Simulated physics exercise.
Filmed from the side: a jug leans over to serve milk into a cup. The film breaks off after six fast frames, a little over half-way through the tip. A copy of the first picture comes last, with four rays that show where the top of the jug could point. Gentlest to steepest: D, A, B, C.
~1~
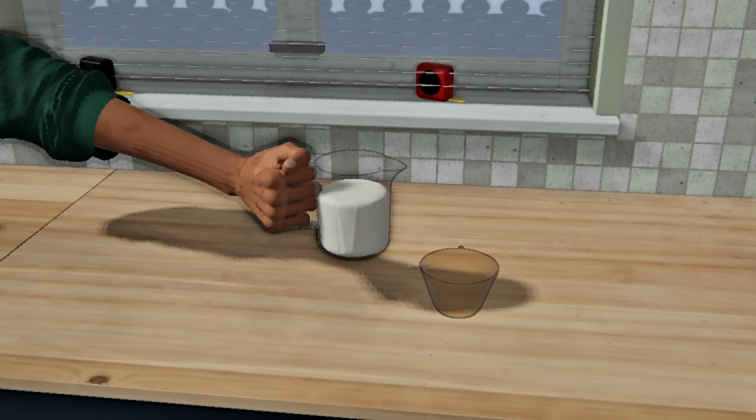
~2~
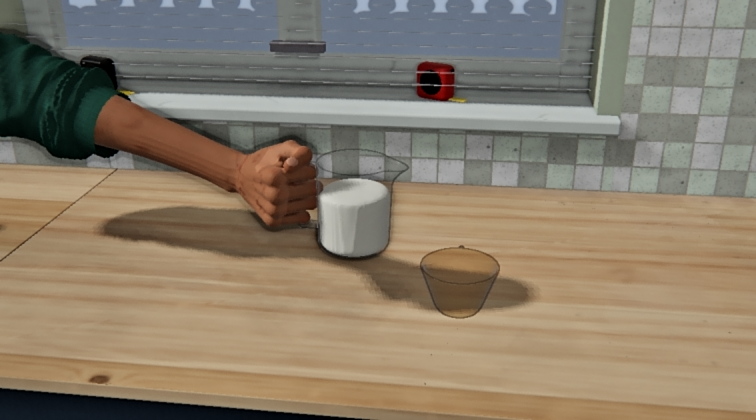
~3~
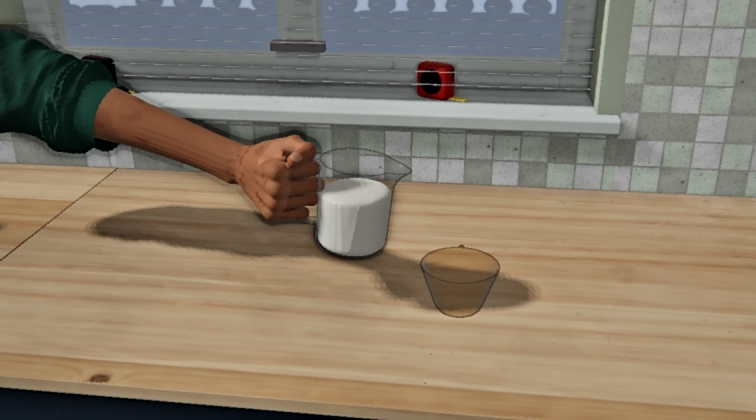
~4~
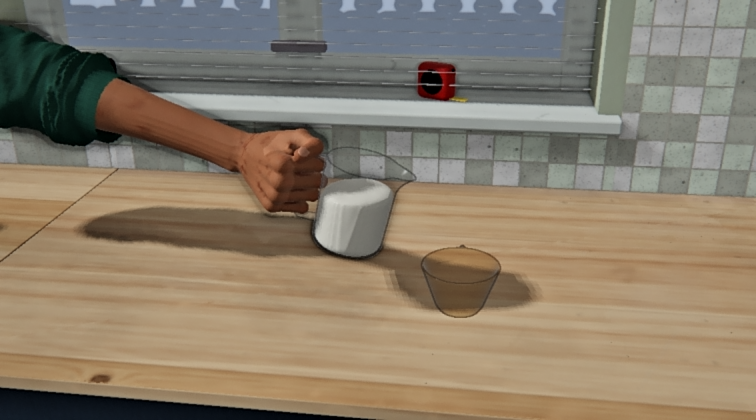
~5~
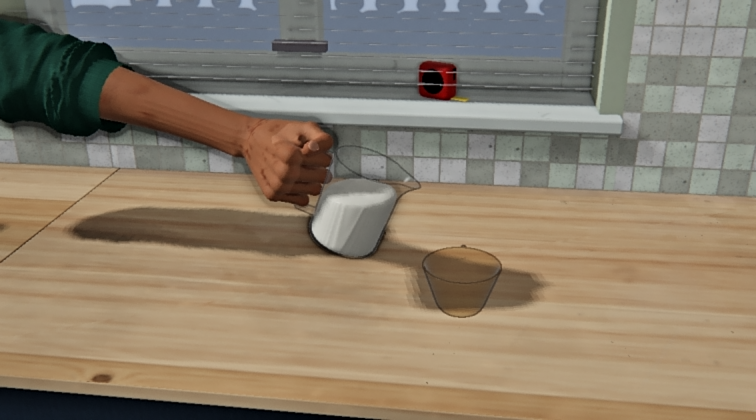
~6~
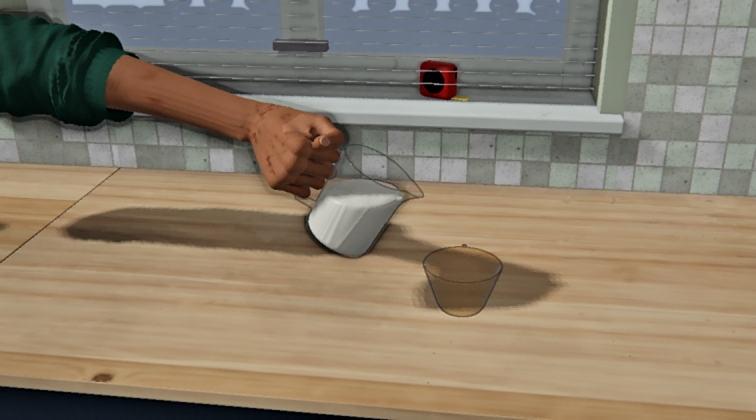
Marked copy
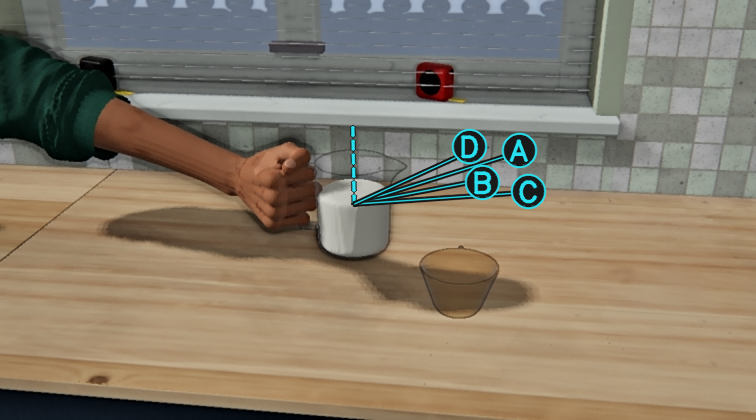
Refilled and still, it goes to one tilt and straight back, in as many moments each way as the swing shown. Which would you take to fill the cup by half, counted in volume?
Use tilt D.
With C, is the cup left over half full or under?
Over.
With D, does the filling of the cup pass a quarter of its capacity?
Yes, it does.
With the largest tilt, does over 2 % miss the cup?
Yes, it does.
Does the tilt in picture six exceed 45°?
No, it does not.
On the marked copy, A at (503, 156); B at (464, 183); C at (511, 193); D at (455, 157).
For tilt A, the cup ends with about 71 % of what it can hold; 3 % of the milk is spilt.
For tilt B, the cup ends with about 69 % of what it can hold; 19 % of the milk is spilt.
For tilt C, the cup ends with about 71 % of what it can hold; 30 % of the milk is spilt.
For tilt D, the cup ends with about 51 % of what it can hold.
